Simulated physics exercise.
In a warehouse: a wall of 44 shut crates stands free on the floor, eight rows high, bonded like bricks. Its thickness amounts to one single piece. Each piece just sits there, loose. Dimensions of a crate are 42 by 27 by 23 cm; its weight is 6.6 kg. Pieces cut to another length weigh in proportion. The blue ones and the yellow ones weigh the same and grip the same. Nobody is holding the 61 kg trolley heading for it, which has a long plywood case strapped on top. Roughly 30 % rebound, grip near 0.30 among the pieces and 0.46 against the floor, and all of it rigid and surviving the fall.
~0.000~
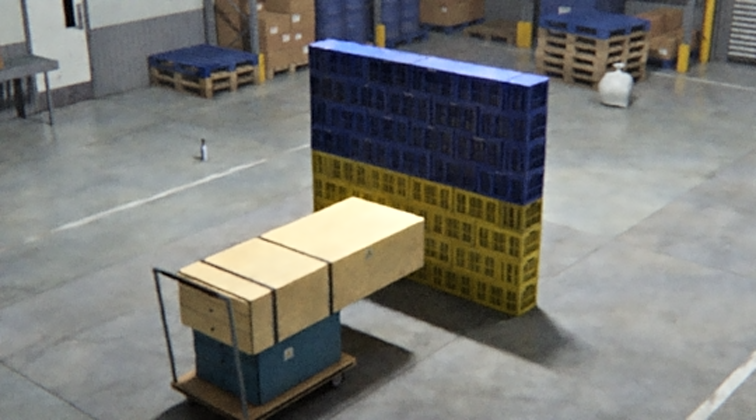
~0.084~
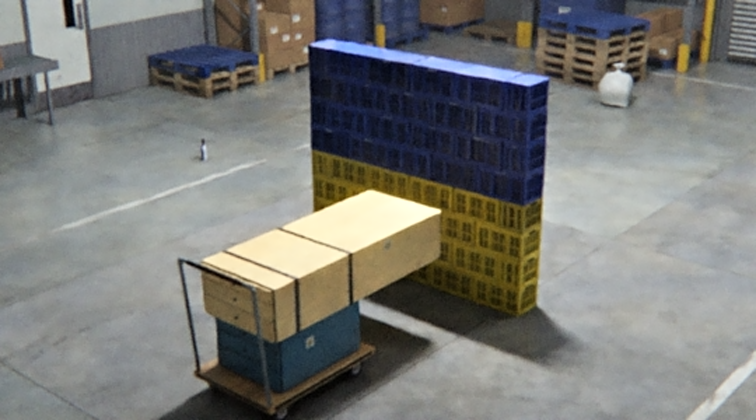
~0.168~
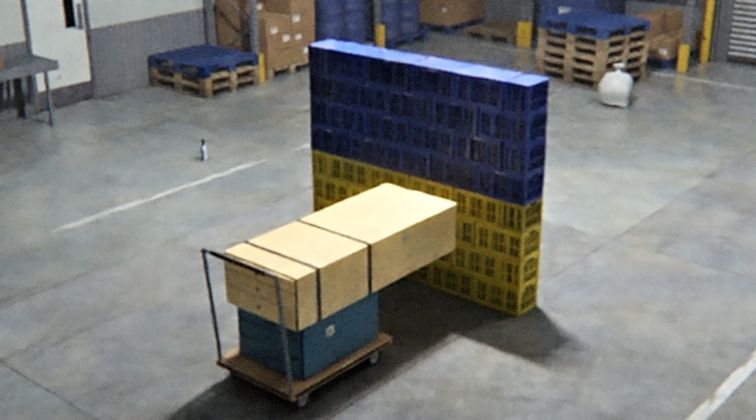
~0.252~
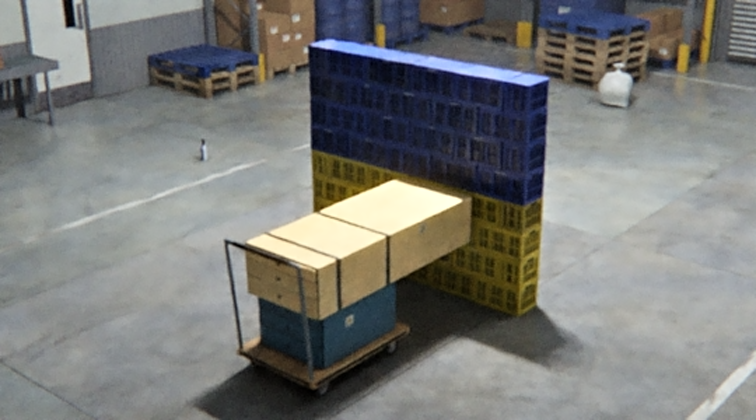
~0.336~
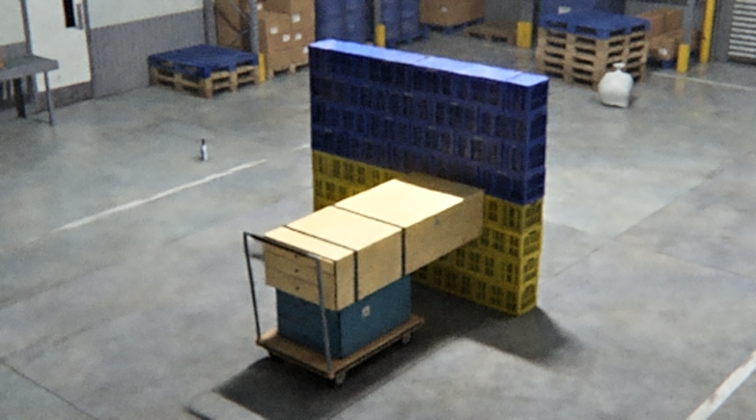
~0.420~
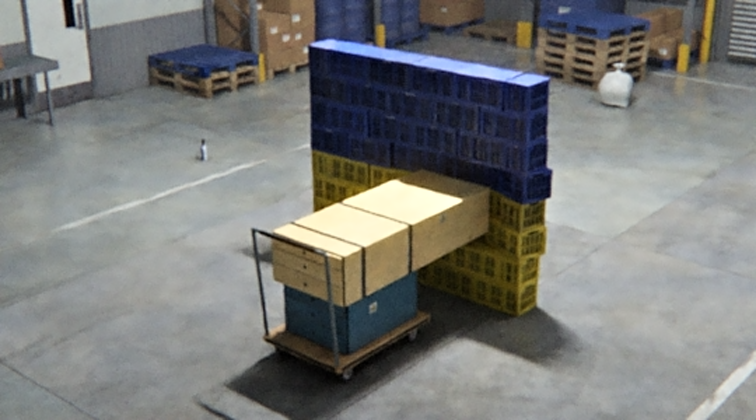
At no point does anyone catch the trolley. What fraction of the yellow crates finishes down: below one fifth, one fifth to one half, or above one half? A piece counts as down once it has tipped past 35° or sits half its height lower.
One fifth to one half.
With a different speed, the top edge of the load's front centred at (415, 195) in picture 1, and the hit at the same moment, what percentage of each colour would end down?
Yellow 0%, blue 0%.
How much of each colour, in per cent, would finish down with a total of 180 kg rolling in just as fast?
That would leave yellow at 30 and blue at 90 per cent.
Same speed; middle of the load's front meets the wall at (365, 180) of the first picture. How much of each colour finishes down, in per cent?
For yellow it's 50 per cent, for blue 90 per cent.
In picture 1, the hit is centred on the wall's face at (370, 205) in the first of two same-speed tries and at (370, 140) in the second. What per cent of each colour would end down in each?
You'd get yellow at 0 followed by 0, and blue at 0 followed by 70 percent.
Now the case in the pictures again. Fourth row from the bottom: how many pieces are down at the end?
4, all told.
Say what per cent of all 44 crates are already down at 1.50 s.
By then 0 %.
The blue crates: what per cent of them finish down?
For blue, it's 90 per cent down at the end.
Around 1.50 s, load 21 cm past the wall's line, stopped; none of the 22 yellow crates down (0 of 44 in all colours); top yellow crate tipped 14°; top blue crate tipped 13°.
Around 2.04 s, load 21 cm past the wall's line, stopped; 9 of the 22 yellow crates down (29 of 44 in all colours); top yellow crate tipped 47°, 13 cm lower; top blue crate tipped 46°, 30 cm lower.
Around 2.58 s, load 21 cm past the wall's line, stopped; 9 of the 22 yellow crates down (29 of 44 in all colours); top yellow crate on its side; top blue crate on its side.
Finally (3.7 s), load 21 cm past the wall's line, stopped; 9 of the 22 yellow crates down (29 of 44 in all colours); top yellow crate on its side; top blue crate upside down. That is 41 per cent. Seen by the last camera, middles, top yellow crate near (441, 221), top blue crate near (337, 131).
